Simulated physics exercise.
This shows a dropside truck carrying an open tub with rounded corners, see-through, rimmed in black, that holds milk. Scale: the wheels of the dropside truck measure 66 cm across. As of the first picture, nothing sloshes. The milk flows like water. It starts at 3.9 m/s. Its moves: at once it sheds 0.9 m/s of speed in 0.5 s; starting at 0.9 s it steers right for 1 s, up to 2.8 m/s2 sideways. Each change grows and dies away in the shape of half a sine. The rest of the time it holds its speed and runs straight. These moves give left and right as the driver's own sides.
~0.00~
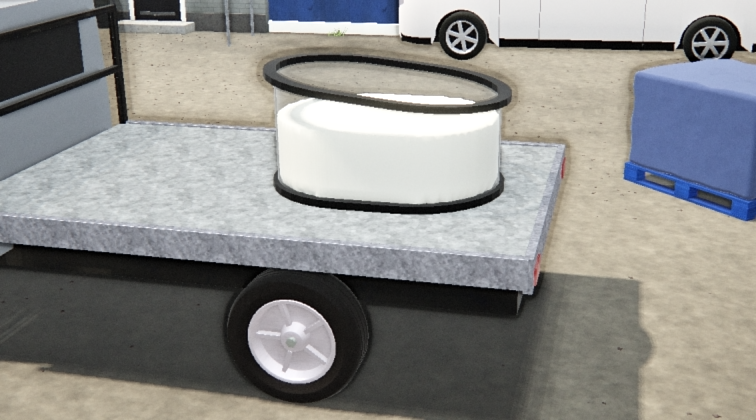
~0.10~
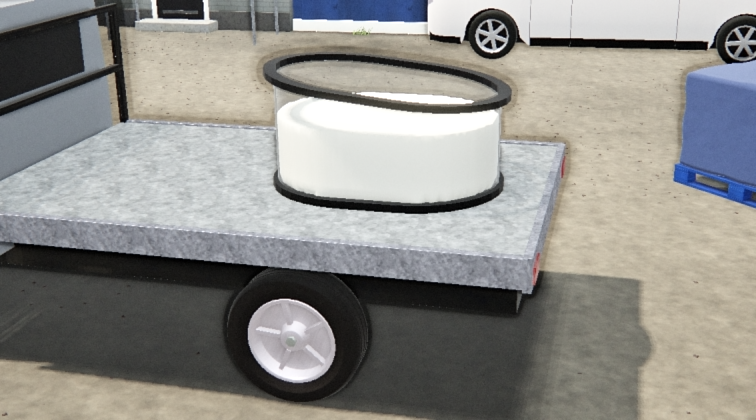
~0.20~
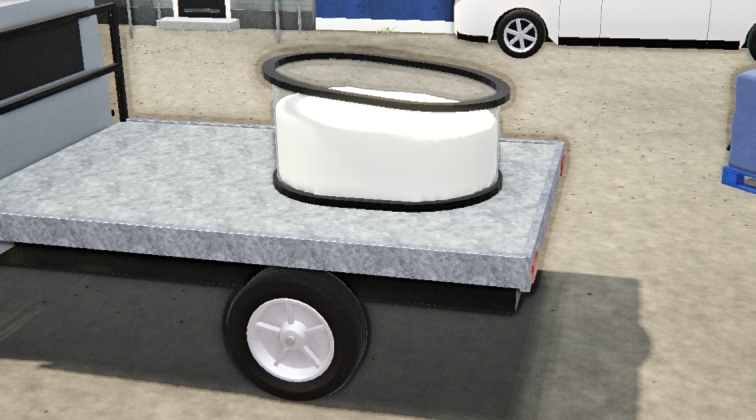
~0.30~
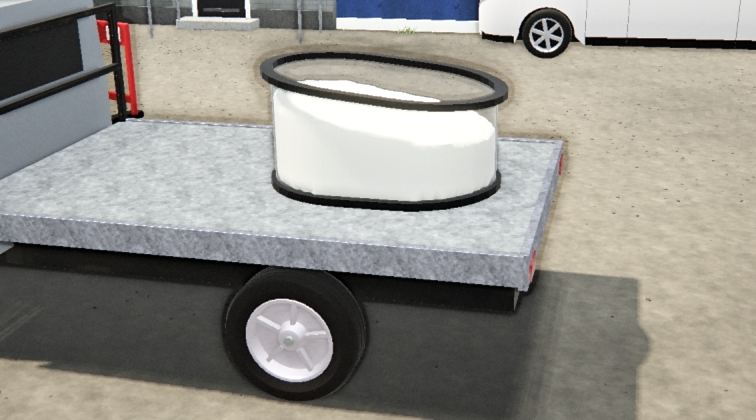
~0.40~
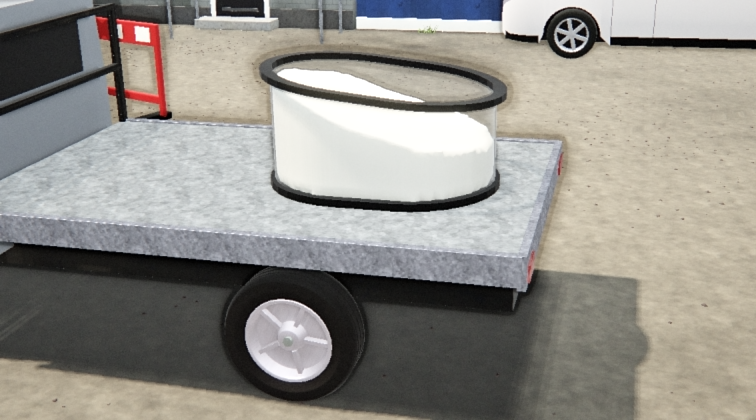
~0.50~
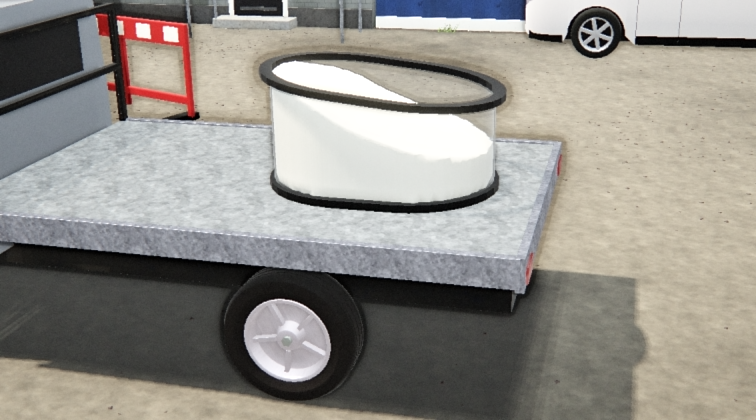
A flatbed truck carrying a clear, black-rimmed tub of milk rolls left past a parked white van, the milk lying level at first as a blue load slips out of view at right. Then the truck slows slightly, and the milk climbs the tub's left end and sinks at the right, tilting increasingly steeply.
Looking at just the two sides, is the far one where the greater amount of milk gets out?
No, that is the near one.
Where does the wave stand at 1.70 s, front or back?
Forward end.
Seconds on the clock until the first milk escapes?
That comes at some 1.5 s.
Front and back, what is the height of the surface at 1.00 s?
I'd say some 28 centimetres in front and some 44 centimetres behind.
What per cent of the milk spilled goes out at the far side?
Close to 10 per cent goes that way.
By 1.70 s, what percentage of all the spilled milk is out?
Roughly 20 % of the total.
Then, 1.00 s in, front 27 cm, middle 32 cm, back 44 cm above the floor; no loss so far.
Then, 1.70 s in, front 38 cm, middle 34 cm, back 31 cm above the floor; the loss stands at 1 per cent, over the right end.
Then, 2.40 s in, front 26 cm, middle 34 cm, back 37 cm above the floor; the loss stands at 5 per cent, over the near side and the right end, a little elsewhere.
Then, 4.89 s in, the loss stands at 7 per cent, over the near side and the right end, a little elsewhere; the near side has passed 3 per cent and the far side 1.
